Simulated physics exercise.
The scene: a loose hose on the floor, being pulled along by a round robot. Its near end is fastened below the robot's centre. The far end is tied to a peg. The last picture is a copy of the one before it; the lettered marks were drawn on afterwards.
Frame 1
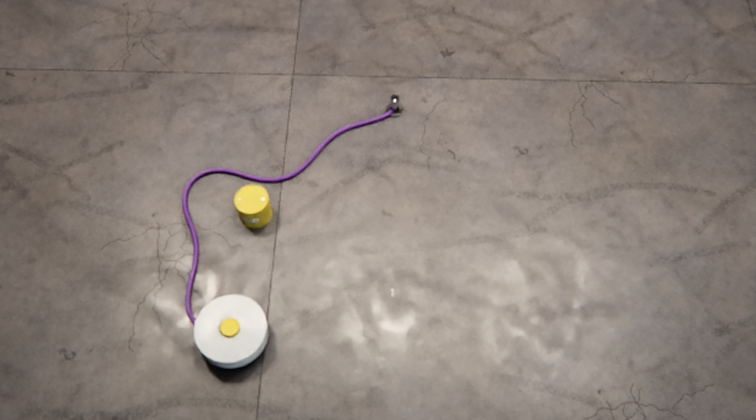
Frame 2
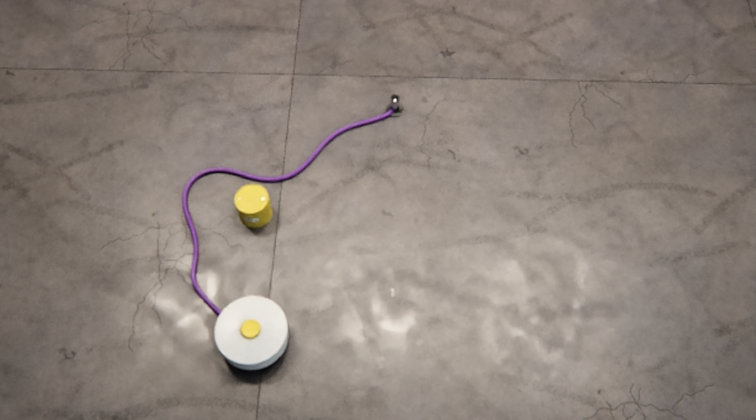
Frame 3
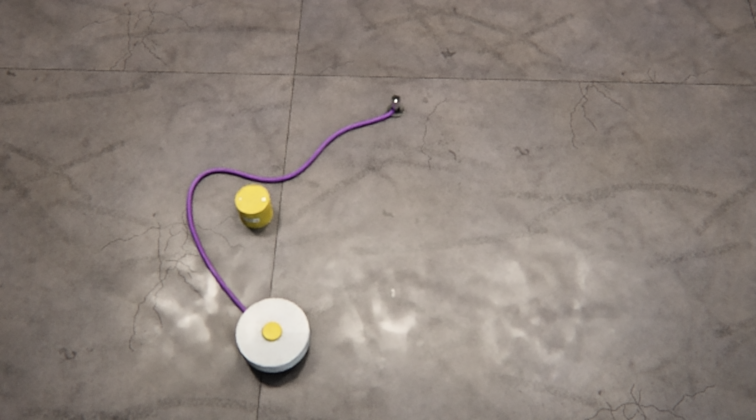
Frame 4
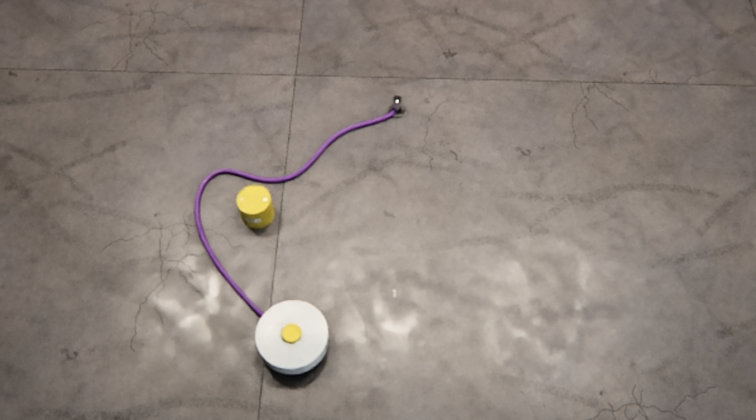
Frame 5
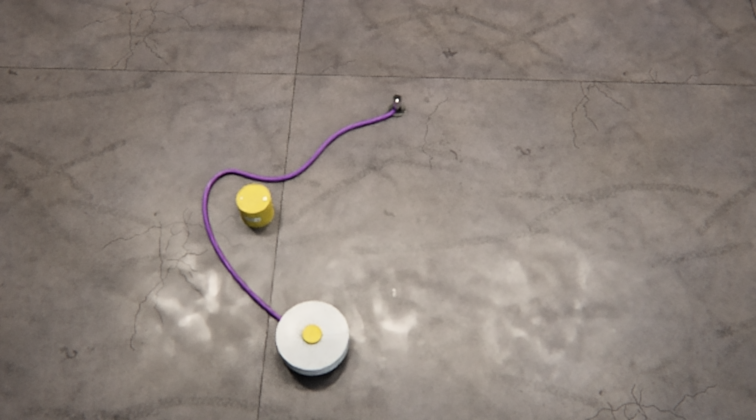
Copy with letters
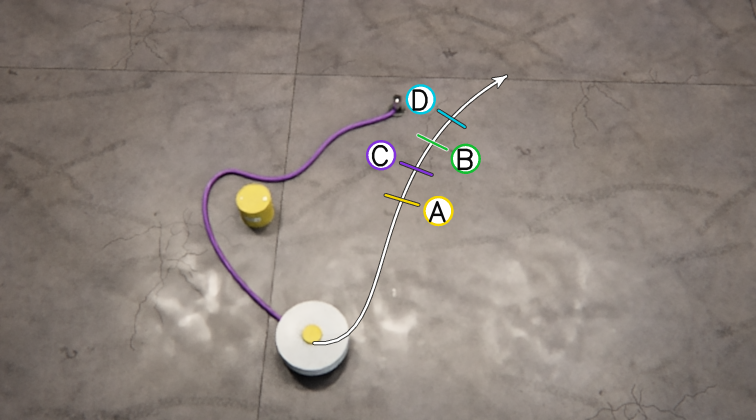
A round white robot with a yellow centre slides slowly to the right across a grey, cracked concrete floor, seen from above by a camera that stays still. A purple hose curves from the robot at lower left, around a small yellow pot, to a little metallic peg near the top centre. As the robot moves, the hose's lower bend straightens into a slanting curve, while the pot and peg stay put.
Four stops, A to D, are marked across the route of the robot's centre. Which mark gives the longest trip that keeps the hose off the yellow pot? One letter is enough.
Up to mark A.
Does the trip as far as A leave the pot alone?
For that mark, yes.
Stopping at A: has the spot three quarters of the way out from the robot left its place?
By then, no.
On the copy, A at (402, 200); B at (432, 142); C at (416, 169); D at (452, 119); the route from (314, 343) via (404, 194) to (506, 76).
On A. First, robot (366, 302), middle of the hose (222, 187).
Then, robot (386, 242), middle of the hose (222, 188).
Finally, robot (402, 194), middle of the hose (223, 190); nothing has been touched.
By contrast, B brings the hose against the pot; C brings the hose against the pot; D brings the hose against the pot.
